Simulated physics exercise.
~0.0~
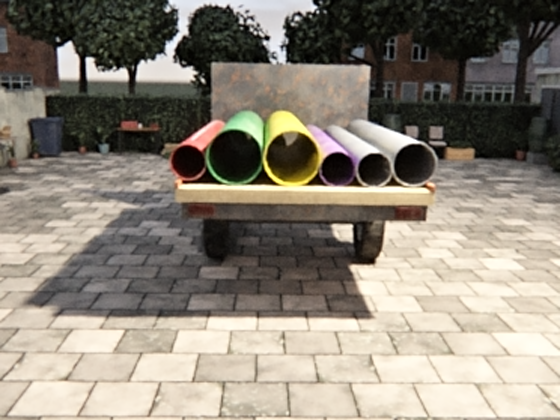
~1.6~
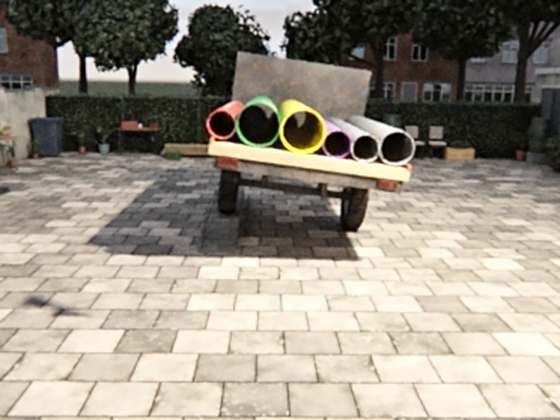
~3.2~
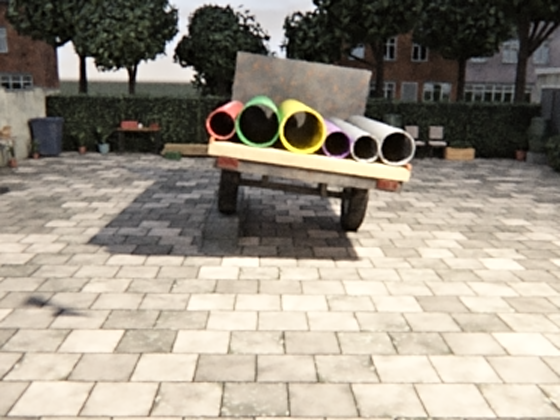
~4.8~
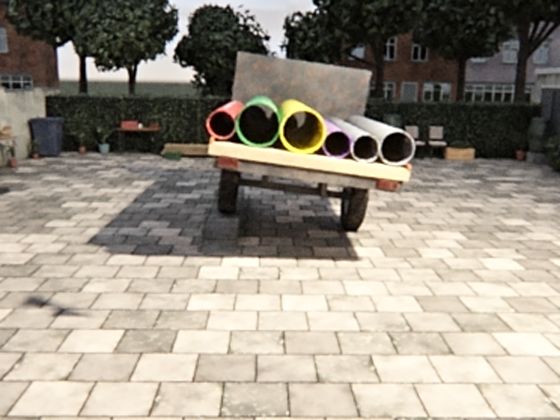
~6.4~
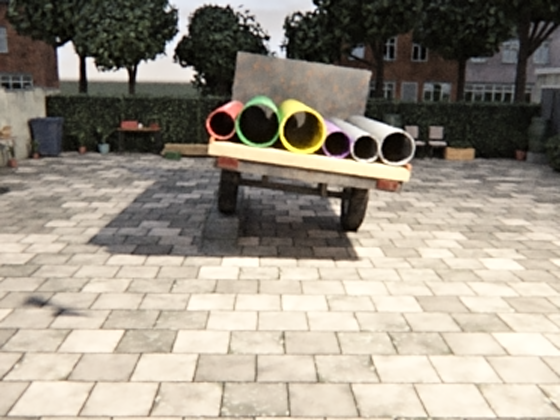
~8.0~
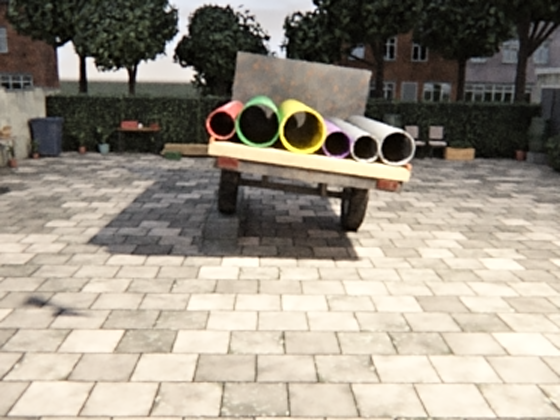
In the video, a flat trailer loaded with red, green, yellow, purple and grey pipes moves slightly away across a paved yard and tilts, its right side lower. It then stays still, with all the pipes remaining on the deck.
